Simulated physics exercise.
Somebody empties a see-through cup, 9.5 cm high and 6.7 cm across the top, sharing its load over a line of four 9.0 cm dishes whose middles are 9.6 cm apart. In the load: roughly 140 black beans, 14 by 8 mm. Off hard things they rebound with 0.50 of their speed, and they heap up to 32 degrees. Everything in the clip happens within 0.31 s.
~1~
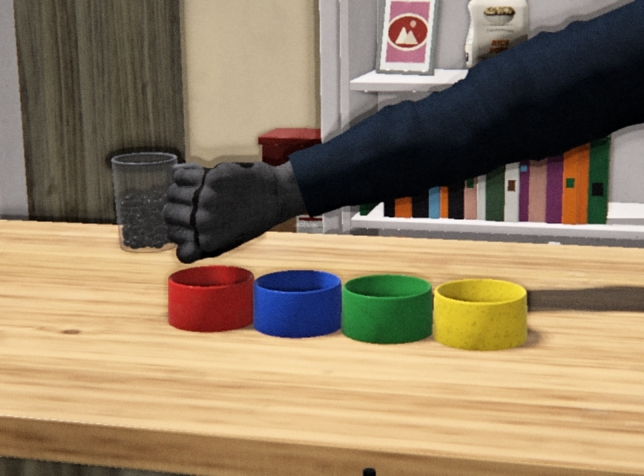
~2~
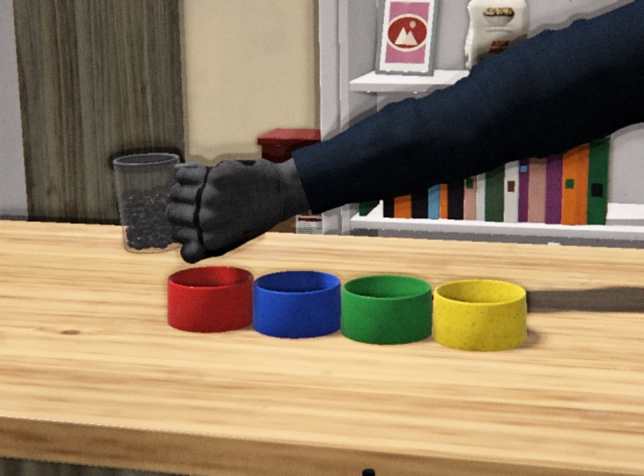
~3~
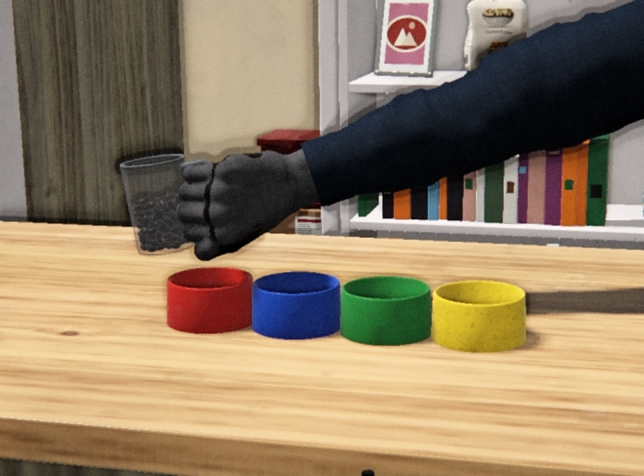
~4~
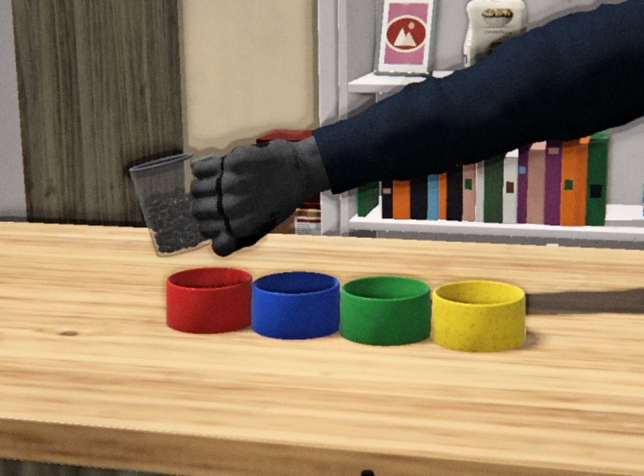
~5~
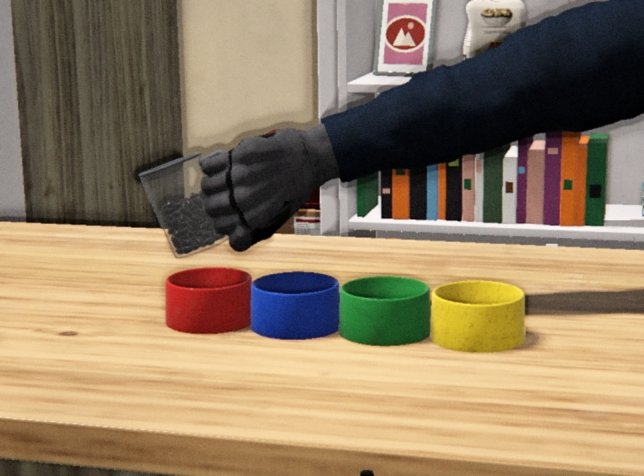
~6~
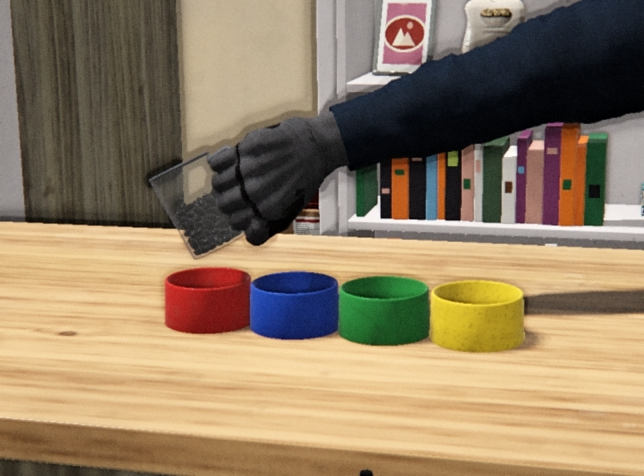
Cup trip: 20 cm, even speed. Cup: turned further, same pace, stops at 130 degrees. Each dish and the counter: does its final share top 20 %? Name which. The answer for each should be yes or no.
Red dish - no, blue dish - yes, green dish - no, yellow dish - no, counter - no.
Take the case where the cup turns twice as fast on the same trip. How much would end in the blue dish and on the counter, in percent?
In that case the blue dish gets 80 and the counter gets 10.
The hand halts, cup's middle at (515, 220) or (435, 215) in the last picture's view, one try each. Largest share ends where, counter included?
Green; green.
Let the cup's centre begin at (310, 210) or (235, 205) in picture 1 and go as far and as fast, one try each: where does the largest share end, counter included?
Most lands at yellow the first time and at green the second time.
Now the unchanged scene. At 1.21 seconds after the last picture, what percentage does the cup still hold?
It should be near 0 per cent.
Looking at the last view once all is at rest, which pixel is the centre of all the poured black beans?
Approximately (288, 308) in the last picture.
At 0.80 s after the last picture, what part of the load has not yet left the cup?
Around 100 in a hundred.
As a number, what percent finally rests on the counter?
The figure is about 0 percent.
Then, 0.48 s after the last picture, tilt 76 degrees; cup holds 100 %.
Then, 0.80 s after the last picture, tilt 109 degrees; cup holds 100 %.
Then, 1.21 s after the last picture, tilt 130 degrees; cup holds 0 %, blue 100 %.
In the end, red 0 %, blue 100 %, green 0 %, yellow 0 %, counter 0 %.
